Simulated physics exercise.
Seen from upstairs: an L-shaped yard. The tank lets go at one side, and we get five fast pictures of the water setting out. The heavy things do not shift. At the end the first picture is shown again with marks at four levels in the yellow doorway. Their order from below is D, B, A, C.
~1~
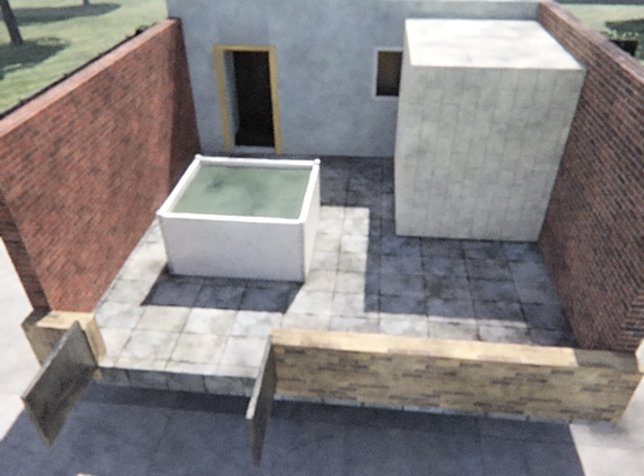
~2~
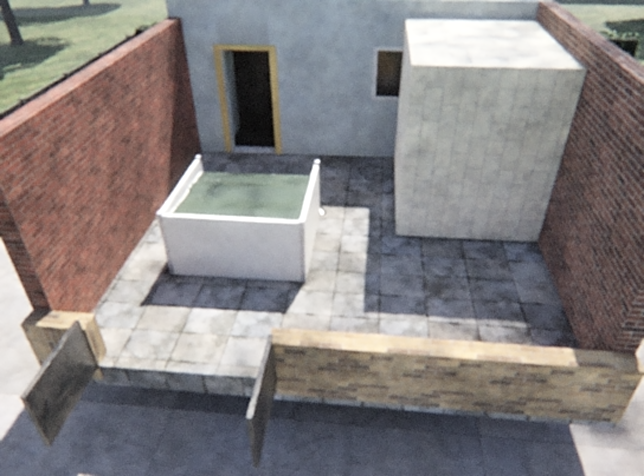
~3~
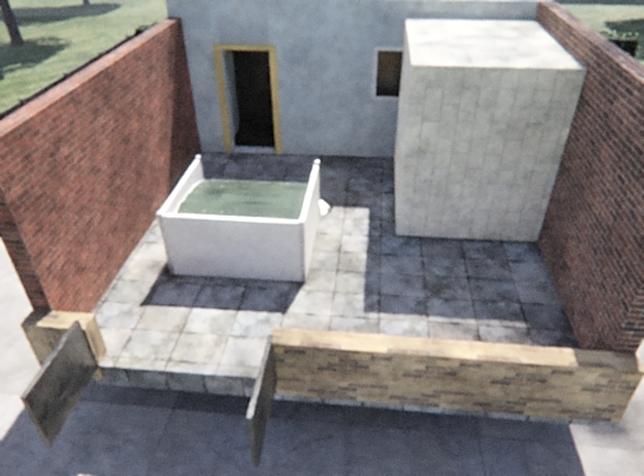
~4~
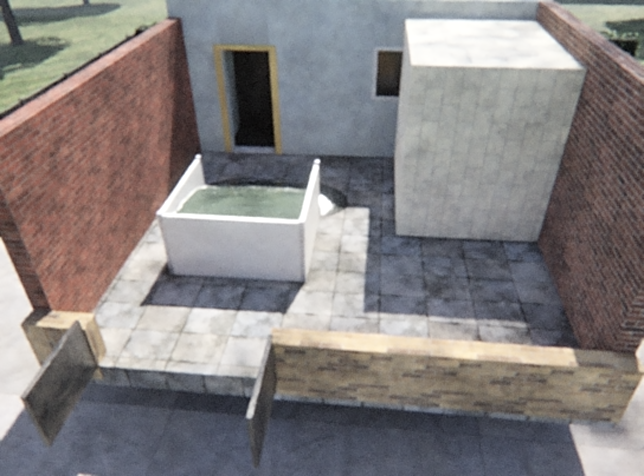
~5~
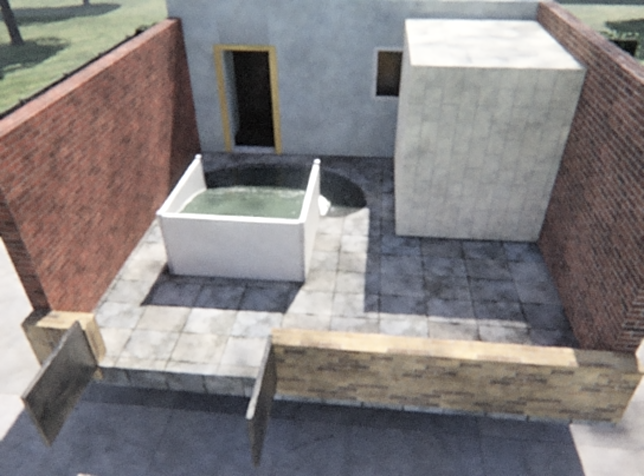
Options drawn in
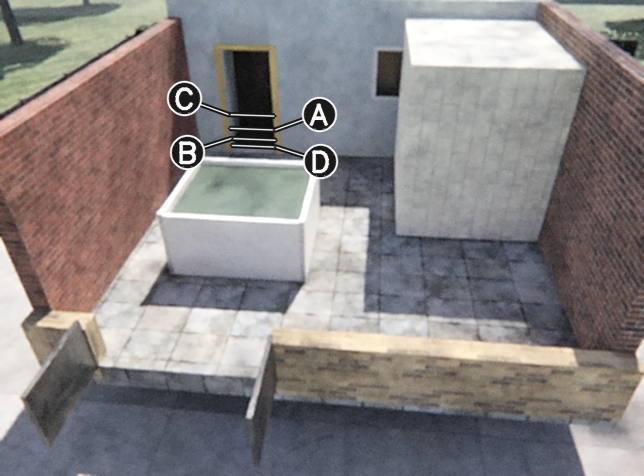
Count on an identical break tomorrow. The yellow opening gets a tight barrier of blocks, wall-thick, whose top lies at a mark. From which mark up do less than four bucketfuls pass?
Choose A.
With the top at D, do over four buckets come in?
Yes.
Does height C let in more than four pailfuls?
No, that is safe.
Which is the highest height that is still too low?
It is B.
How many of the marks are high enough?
Two of them.
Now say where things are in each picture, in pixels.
The first frame shows water in the tank at rest, its middle at (245, 192); foot of the yellow doorway at (254, 153); open gate at (181, 317).
In the second frame, water covers 2 % of the ground, its front hidden from here.
In the third frame, water covers 5 % of the ground, its front hidden from here.
In the fourth frame, 11 % of the ground under water, visible out to (337, 193).
In the fifth frame, 19 % of the ground under water, visible out to (355, 187).
In white, A at (252, 129); B at (253, 139); C at (251, 115); D at (254, 146); from the bottom up D, B, A, C.
If A is chosen, a splash gets over, under a bucket.
If B is chosen, about 13 bucketfuls get in.
If C is chosen, nothing gets over.
If D is chosen, dozens of bucketfuls pour in.
